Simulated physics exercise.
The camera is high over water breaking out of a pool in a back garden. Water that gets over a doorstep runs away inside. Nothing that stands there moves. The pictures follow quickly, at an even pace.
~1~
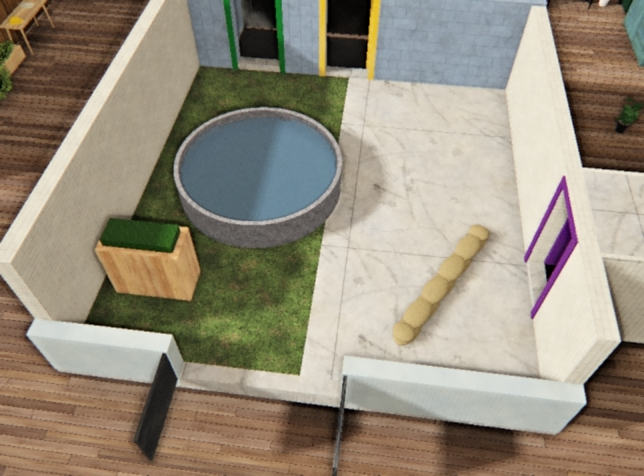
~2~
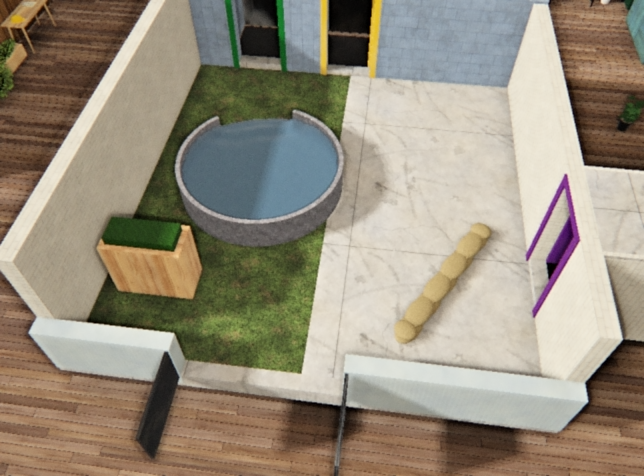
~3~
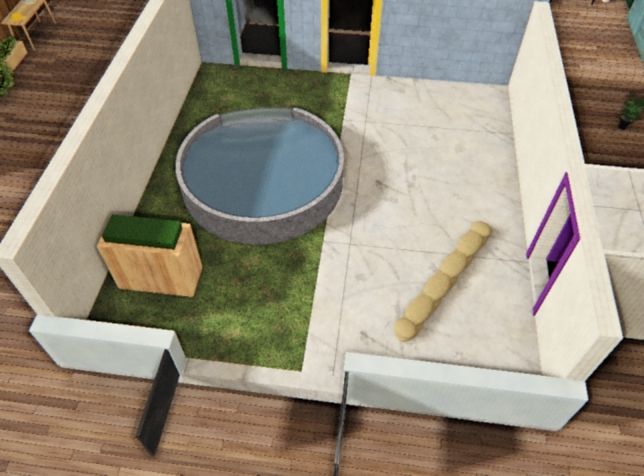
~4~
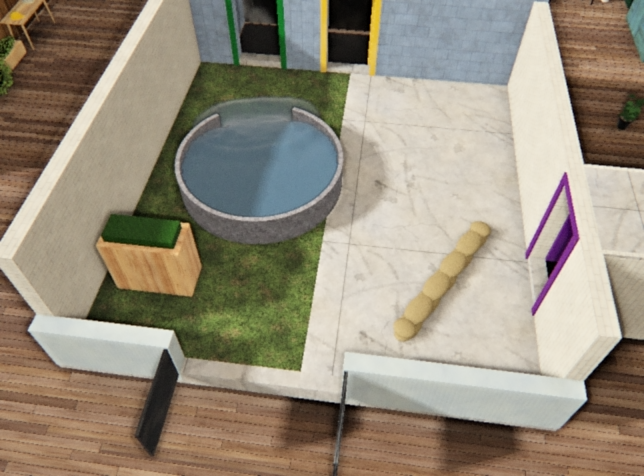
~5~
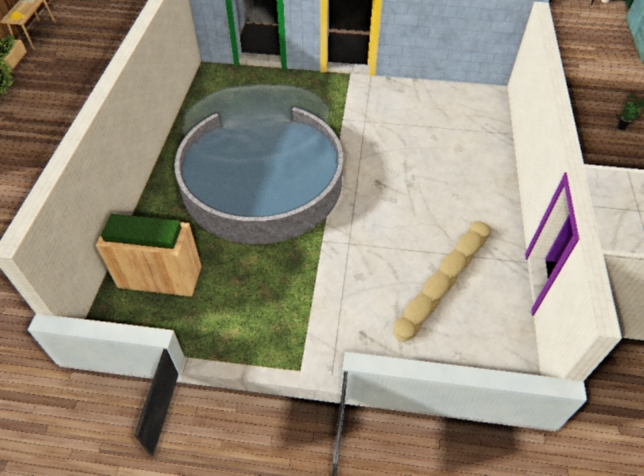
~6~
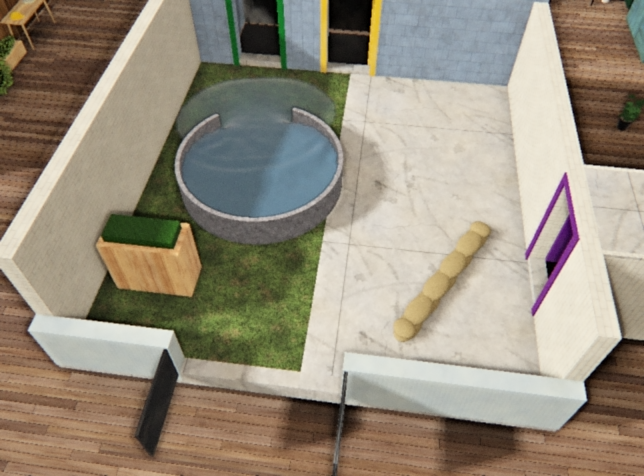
In a walled back garden, half grass and half pale stone, a round grey pool sits full and still beside a wooden planter. A gap opens in the pool's far rim, and a thin, clear sheet of water slides out through it, fanning wider across the grass toward the blue wall.
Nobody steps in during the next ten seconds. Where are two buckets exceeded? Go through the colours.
The green door lets in a lot; the yellow door lets in a lot; the purple door admits no more than that.
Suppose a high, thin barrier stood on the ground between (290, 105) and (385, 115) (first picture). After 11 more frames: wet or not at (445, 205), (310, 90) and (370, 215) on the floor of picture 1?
As listed: Clear, wet, no water.
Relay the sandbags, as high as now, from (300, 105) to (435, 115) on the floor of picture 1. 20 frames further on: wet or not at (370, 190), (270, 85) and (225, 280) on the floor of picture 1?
In that order: Dry, wet, not flooded.
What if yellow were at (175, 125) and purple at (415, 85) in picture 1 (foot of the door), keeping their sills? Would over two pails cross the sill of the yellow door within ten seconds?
The yellow door goes over.
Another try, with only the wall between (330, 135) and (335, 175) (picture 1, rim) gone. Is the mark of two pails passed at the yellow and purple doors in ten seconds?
Then: The yellow door keeps below it; the purple door stays under.
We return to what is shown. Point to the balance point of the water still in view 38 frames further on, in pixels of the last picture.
At about (282, 139).
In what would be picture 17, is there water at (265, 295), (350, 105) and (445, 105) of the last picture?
As listed: No water, wet, free of water.
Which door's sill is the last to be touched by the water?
I say the door marked purple.
A moment on, water covers 20 % of the floor; the green door under two buckets in, the yellow door not reached, the purple door not reached.
Next, water covers 20 % of the floor; the green door over two buckets in, the yellow door under two buckets in, the purple door not reached.
Then, water covers 30 % of the floor; the green door far over two buckets in, the yellow door under two buckets in, the purple door not reached.
Later, water covers 55 % of the floor; the green door far over two buckets in, the yellow door over two buckets in, the purple door not reached.
In the end, water covers 90 % of the floor; the green door far over two buckets in, the yellow door over two buckets in, the purple door wet at the sill, nothing in.
